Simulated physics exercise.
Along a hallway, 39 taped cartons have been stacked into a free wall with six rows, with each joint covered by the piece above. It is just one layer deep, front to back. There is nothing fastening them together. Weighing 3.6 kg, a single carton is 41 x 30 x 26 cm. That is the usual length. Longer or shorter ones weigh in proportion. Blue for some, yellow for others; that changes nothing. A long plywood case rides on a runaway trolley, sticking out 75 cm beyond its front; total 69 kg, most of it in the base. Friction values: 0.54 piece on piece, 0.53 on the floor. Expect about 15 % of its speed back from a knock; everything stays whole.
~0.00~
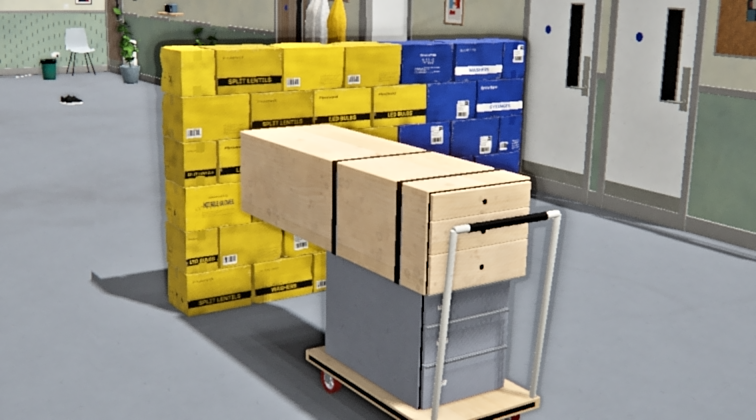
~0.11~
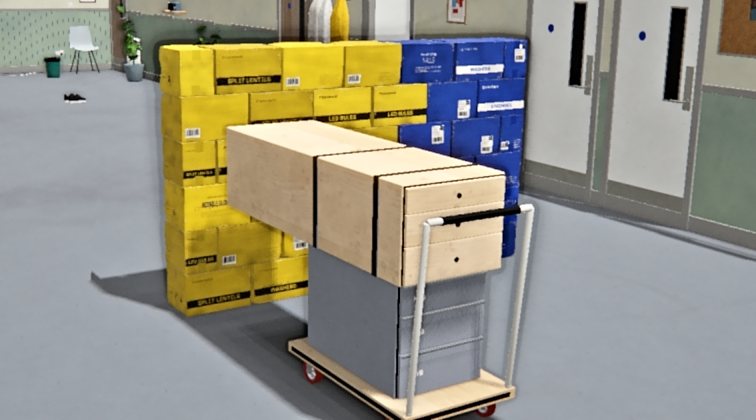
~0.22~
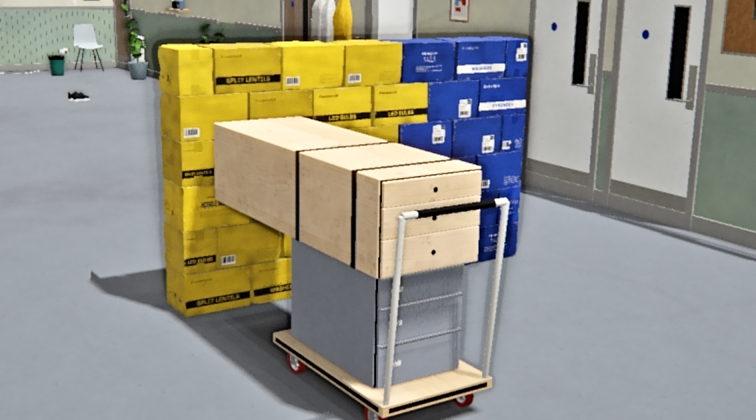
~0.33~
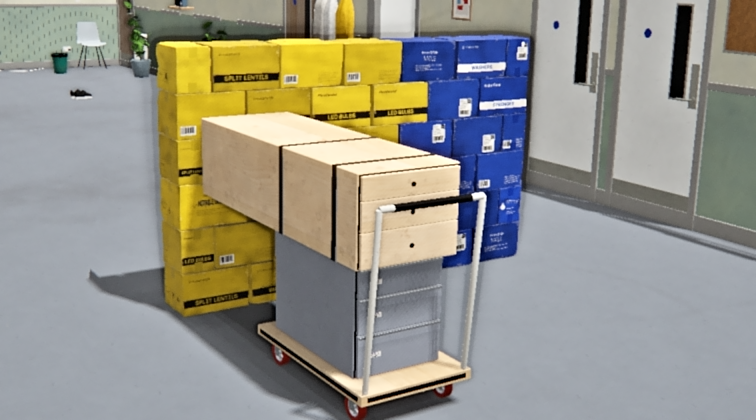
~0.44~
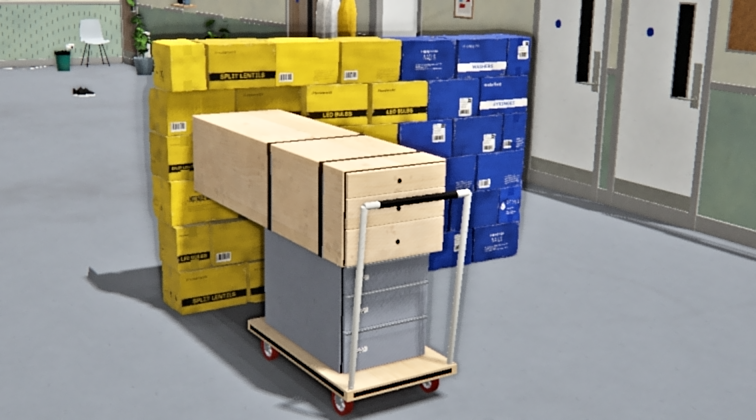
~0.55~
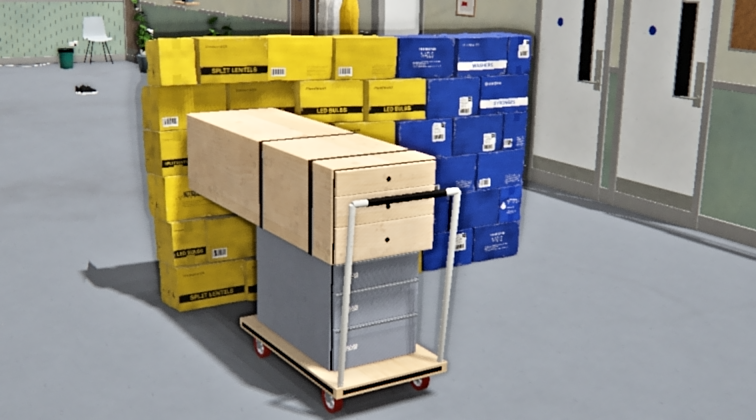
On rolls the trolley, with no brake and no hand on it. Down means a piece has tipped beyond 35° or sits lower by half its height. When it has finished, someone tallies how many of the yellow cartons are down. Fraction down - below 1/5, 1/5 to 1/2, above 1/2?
Above 1/2.
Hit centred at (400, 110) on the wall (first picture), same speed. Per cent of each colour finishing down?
Down at the end: Blue 60%, yellow 20%.
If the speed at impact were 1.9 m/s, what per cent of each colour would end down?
You'd end up with blue at 0 per cent down and yellow at 60 per cent.
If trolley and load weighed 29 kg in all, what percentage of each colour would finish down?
In that case blue comes to 0 and yellow to 0 percent.
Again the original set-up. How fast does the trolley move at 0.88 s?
Roughly 0.2 m/s.
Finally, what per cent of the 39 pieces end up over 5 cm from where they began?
35 percent.
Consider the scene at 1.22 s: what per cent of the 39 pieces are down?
35 percent by then.
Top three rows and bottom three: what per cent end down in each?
The top part comes to 50 per cent, the bottom part to 20 per cent.
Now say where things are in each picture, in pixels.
In the first frame (pixels give the middle of a visible side; the camera moves round a little), load (245, 157) 42 cm short of the wall; top yellow carton (314, 69); top blue carton (515, 60); none has stirred.
In the second frame, load (231, 153) 27 cm short of the wall; top yellow carton (314, 68).
In the third frame, load (218, 148) 12 cm short of the wall; top yellow carton (314, 67).
In the fourth frame, load (206, 143) 17 mm into the wall's line; top yellow carton (313, 66).
In the fifth frame, load (197, 140) 10 cm into the wall's line; top yellow carton (308, 64) 38 mm from its place; movement in 13 of them.
In the sixth frame, load (191, 138) 15 cm into the wall's line; top yellow carton (301, 59) 3° from how it stood; top blue carton (520, 55); steepest lean 7°, the carton at (178, 153); movement in 19 of them.
After 0.88 s, load 23 cm past the wall's line, still rolling; none of the 24 yellow cartons down (0 of 39 in all colours); top yellow carton 19° from how it stood.
After 1.22 s, load 28 cm past the wall's line, still rolling; 14 of the 24 yellow cartons down (14 of 39 in all colours); top yellow carton 45° from how it stood, 24 cm lower.
After 1.56 s, load 30 cm past the wall's line, still rolling; 14 of the 24 yellow cartons down (14 of 39 in all colours); top yellow carton on its side.
In the end (2.4 s), load 31 cm past the wall's line, stopped; 14 of the 24 yellow cartons down (14 of 39 in all colours); top yellow carton on its side; top blue carton unmoved. That is 58 per cent. From the last view, middles, top yellow carton near (225, 204), top blue carton near (505, 53).
